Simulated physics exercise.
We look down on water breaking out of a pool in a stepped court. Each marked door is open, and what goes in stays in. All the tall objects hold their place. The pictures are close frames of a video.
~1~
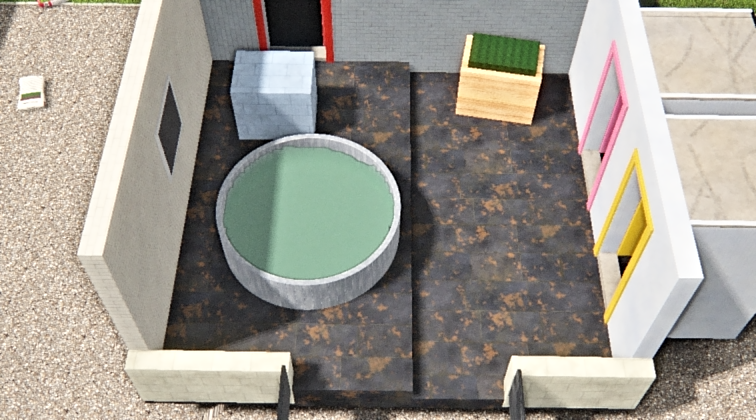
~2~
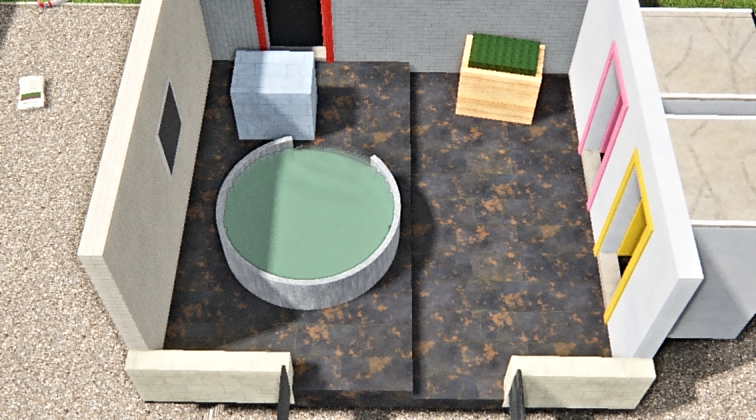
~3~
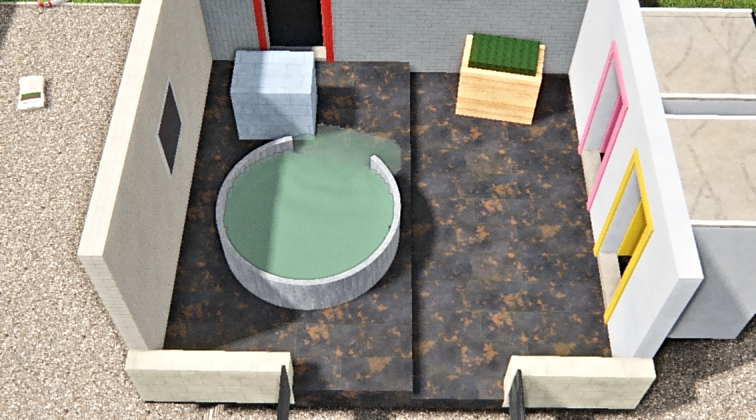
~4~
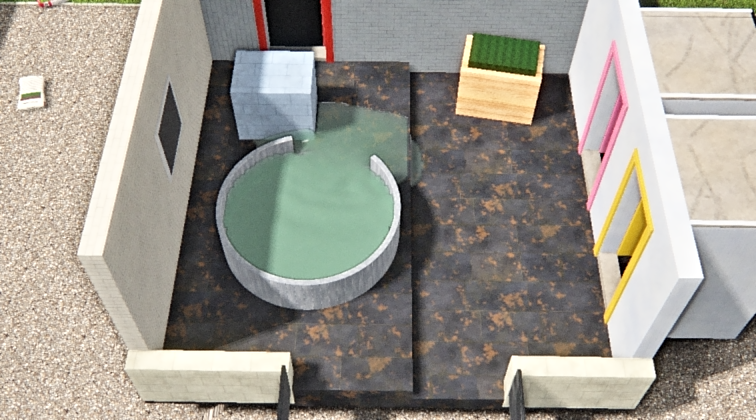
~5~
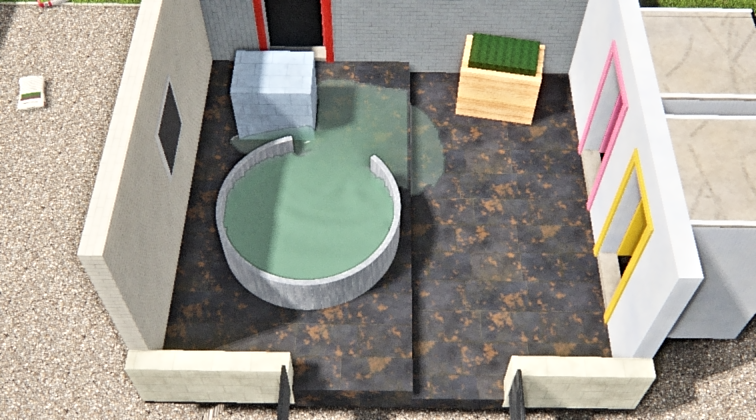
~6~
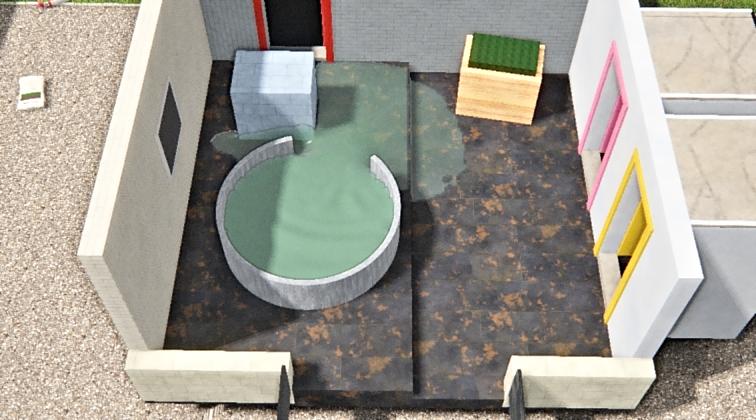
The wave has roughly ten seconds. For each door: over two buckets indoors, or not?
In the end: The yellow door admits no more than that; the pink door admits no more than that; the red door lets in a lot.
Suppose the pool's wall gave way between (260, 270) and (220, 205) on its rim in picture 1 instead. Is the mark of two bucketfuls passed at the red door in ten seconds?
In short: Red keeps below it.
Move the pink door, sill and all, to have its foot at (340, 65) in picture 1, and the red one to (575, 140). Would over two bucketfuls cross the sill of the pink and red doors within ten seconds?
The pink one goes over, the red one keeps below it.
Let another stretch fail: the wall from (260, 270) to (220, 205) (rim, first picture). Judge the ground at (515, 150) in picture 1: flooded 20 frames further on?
There: Clear.
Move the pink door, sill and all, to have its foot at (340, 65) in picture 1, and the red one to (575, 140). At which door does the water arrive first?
First comes the pink door.
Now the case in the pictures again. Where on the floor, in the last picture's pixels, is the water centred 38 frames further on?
Roughly at (376, 194).
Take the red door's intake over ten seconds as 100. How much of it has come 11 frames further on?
I make it 25 per cent.
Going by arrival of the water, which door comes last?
It is the yellow door.
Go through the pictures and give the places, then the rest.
Still water in the round tank at (309, 208), in the first picture.
Water pours out on the round tank's far side and has run to a hidden place, in the second picture.
The front is at (396, 152), out from the gap on the round tank's far side, in the third picture.
The front is at (408, 127), out from the gap on the round tank's far side, in the fourth picture.
The front is at (408, 97), out from the gap on the round tank's far side, in the fifth picture.
Water pours out on the round tank's far side and has run to (426, 92), in the sixth picture.
A moment on, water covers 30 % of the floor; the yellow door not reached, the pink door not reached, the red door wet at the sill, nothing in.
Next, water covers 40 % of the floor; the yellow door not reached, the pink door not reached, the red door under two buckets in.
Then, water covers 60 % of the floor; the yellow door not reached, the pink door wet at the sill, nothing in, the red door over two buckets in.
Later, water covers 90 % of the floor; the yellow door wet at the sill, nothing in, the pink door wet at the sill, nothing in, the red door over two buckets in.
In the end, water covers 95 % of the floor; the yellow door under two buckets in, the pink door wet at the sill, nothing in, the red door over two buckets in.
